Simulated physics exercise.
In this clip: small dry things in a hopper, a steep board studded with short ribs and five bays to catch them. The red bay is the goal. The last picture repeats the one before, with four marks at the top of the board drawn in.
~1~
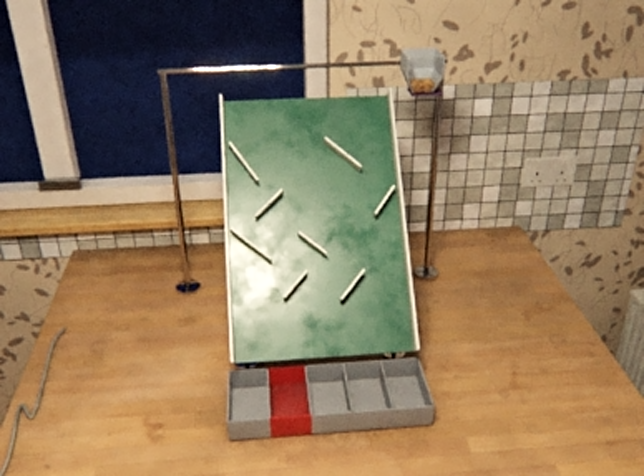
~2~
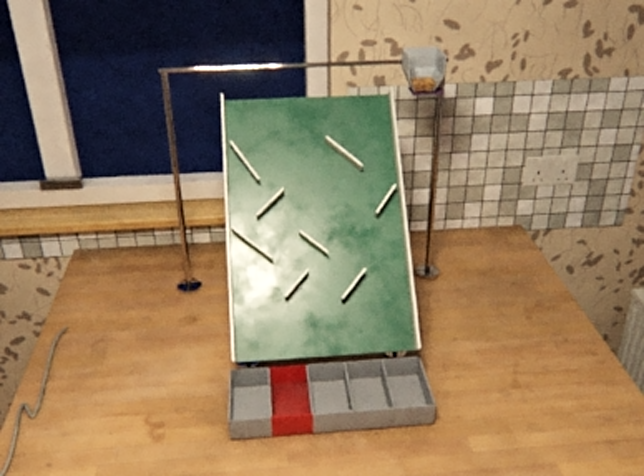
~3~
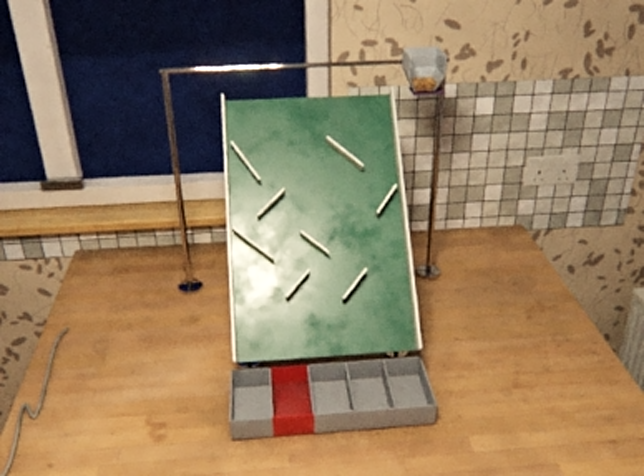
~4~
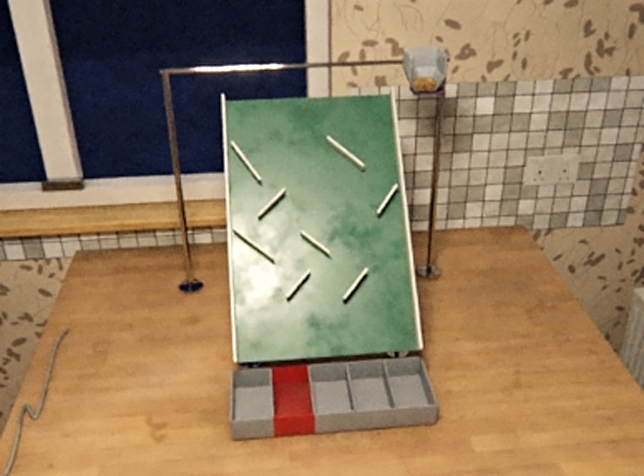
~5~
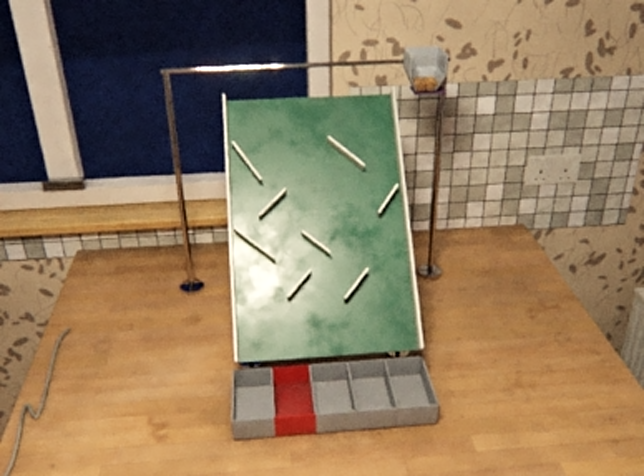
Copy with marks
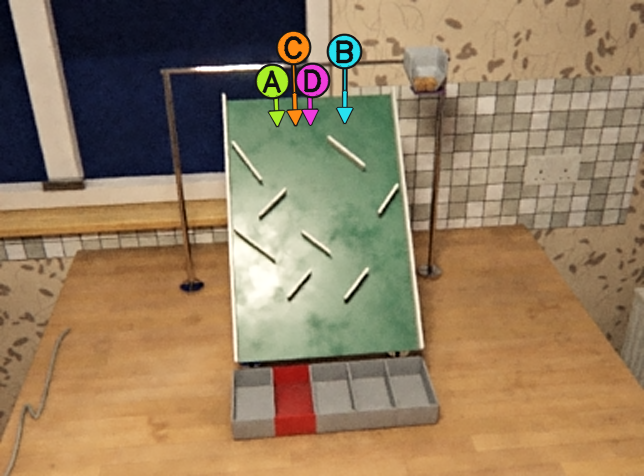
A green board with short pale ribs stands still above a tray with one red bay.
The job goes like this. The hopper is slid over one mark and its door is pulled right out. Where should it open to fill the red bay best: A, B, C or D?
B.
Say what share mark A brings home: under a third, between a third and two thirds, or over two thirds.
It is under a third.
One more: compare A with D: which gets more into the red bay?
Here it is mark D.
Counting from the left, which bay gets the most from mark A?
The first from the left.
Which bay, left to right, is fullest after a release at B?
The second.
On the marked copy, mark A meets the board at (277, 120); mark B meets the board at (344, 117); mark C meets the board at (295, 119); mark D meets the board at (310, 119).
Choosing A, a small part in the red bay, most in other bays, a small part outside the box.
Choosing B, about two thirds in the red bay, about a quarter in other bays, a stray few held on the board, a small part outside the box.
Choosing C, about a quarter in the red bay, about two thirds in other bays, a small part outside the box.
Choosing D, about a quarter in the red bay, about half in other bays, a small part outside the box.
